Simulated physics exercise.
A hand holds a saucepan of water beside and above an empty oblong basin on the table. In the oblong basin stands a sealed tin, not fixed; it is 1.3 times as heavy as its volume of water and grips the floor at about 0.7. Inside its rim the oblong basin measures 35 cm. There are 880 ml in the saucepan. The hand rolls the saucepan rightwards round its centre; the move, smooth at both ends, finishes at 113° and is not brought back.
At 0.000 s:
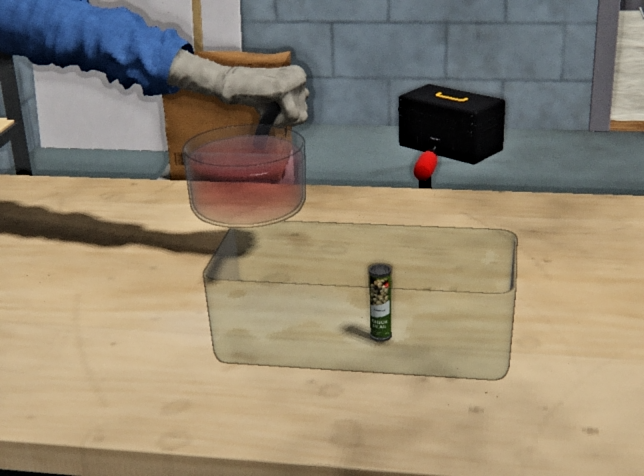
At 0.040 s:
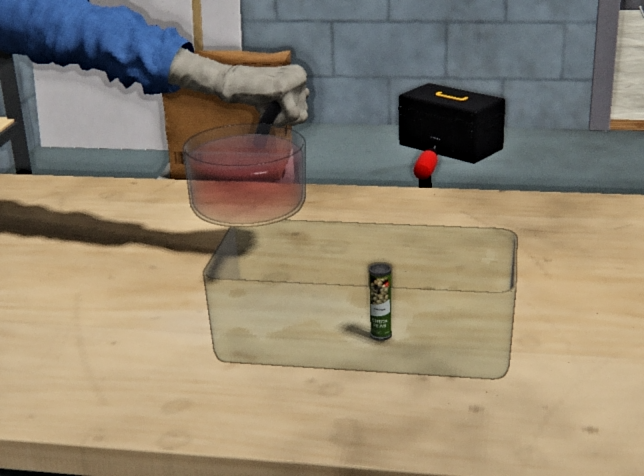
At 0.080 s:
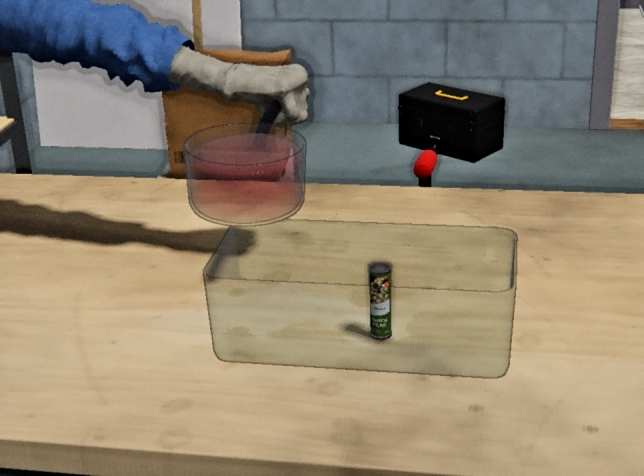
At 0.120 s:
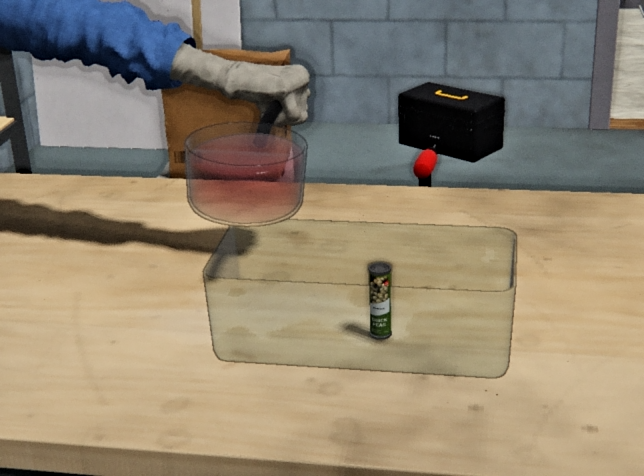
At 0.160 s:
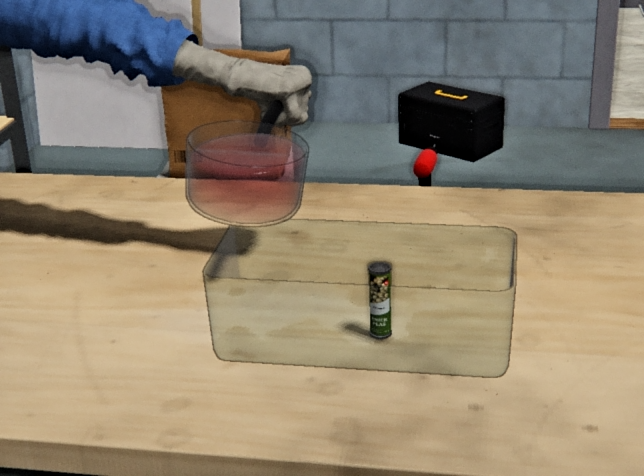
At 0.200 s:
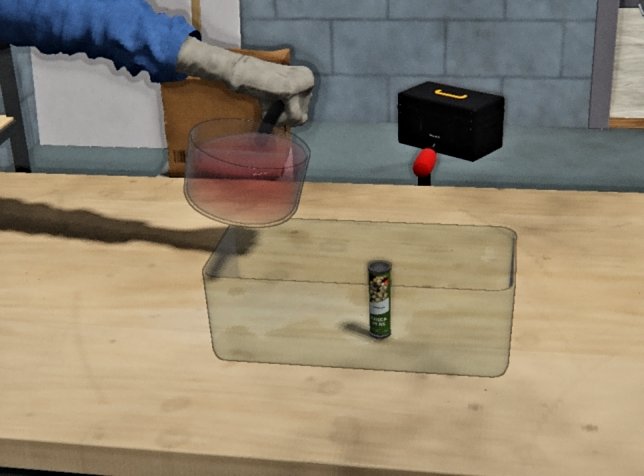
A gloved hand slowly tilted a clear saucepan of reddish liquid slightly to the right, holding it above and beside a see-through oblong basin on a wooden table, where a small tin stood still.
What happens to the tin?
It goes over.
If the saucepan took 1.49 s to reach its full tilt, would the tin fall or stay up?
Then it topples.
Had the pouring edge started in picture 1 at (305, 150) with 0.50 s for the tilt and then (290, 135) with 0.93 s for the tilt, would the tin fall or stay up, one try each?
First it topples; then it goes over.
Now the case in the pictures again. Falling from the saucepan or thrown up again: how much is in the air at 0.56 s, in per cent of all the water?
Some 28 per cent.
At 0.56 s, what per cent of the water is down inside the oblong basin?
Near 22 in a hundred.
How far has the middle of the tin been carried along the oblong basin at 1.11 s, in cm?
About 7 cm.
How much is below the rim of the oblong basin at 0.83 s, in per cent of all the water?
Some 90 per cent.
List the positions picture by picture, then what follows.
The first frame shows tilt 0°; pouring edge (303, 148); surface from (190, 152) to (302, 154); the oblong basin's rim runs from (219, 249) to (516, 262); the tin's top is at (380, 273).
The second frame shows tilt 1°; pouring edge (303, 148); surface from (191, 150) to (302, 154).
The third frame shows tilt 2°; pouring edge (304, 148); surface from (191, 149) to (303, 154).
The fourth frame shows tilt 5°; pouring edge (305, 151); surface from (192, 148) to (304, 154).
The fifth frame shows tilt 8°; pouring edge (307, 154); surface from (193, 148) to (306, 154).
The sixth frame shows tilt 13°; pouring edge (308, 159); surface from (193, 148) to (307, 155).
After 0.56 s the tilt is 77° and 49 per cent is still to pour; the tin stands where it began.
After 0.83 s the tilt is 111° and 6 per cent is still to pour; the tin leans 17°.
After 1.11 s the tilt is 113° and 0 per cent is still to pour; the tin lies on its side.
After 1.41 s the tilt is 113° and 0 per cent is still to pour; the tin lies on its side.
In the end the tin lies on its side.
